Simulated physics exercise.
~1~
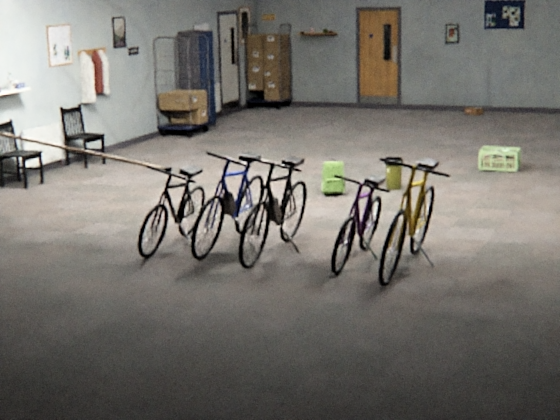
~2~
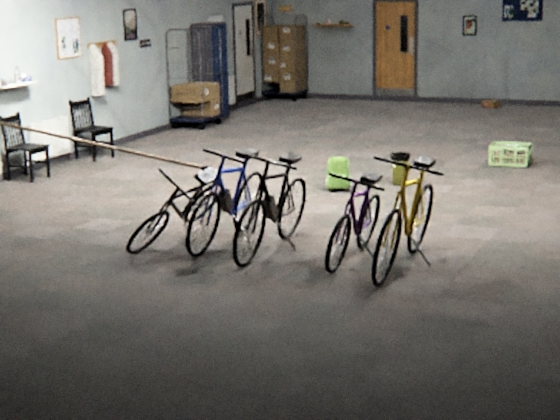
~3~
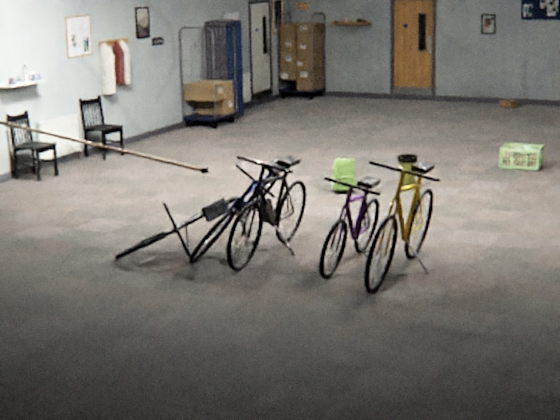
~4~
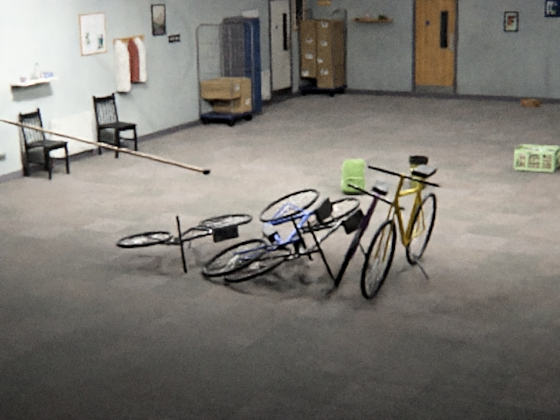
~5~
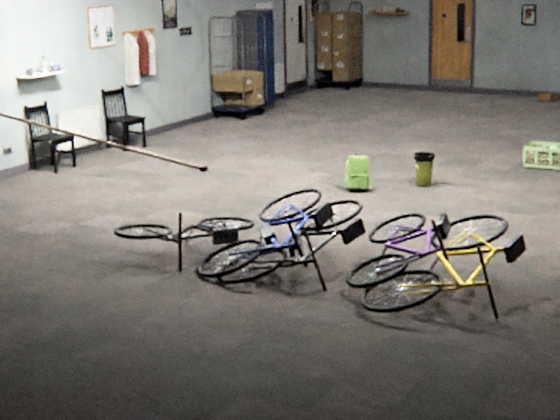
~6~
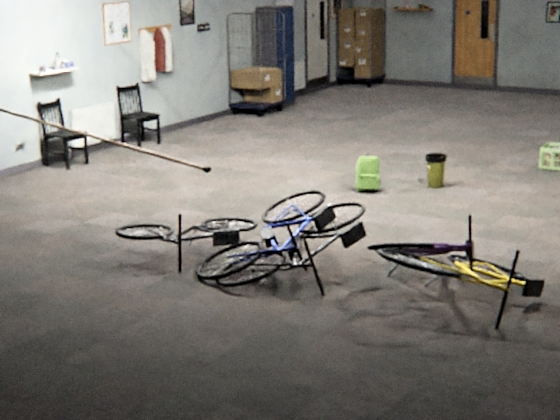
Five bicycles stood in a row in a large room until a long pole pushed in from the left and tipped the nearest one, and the rest toppled one after another, the blue before the purple and yellow, leaving none standing.
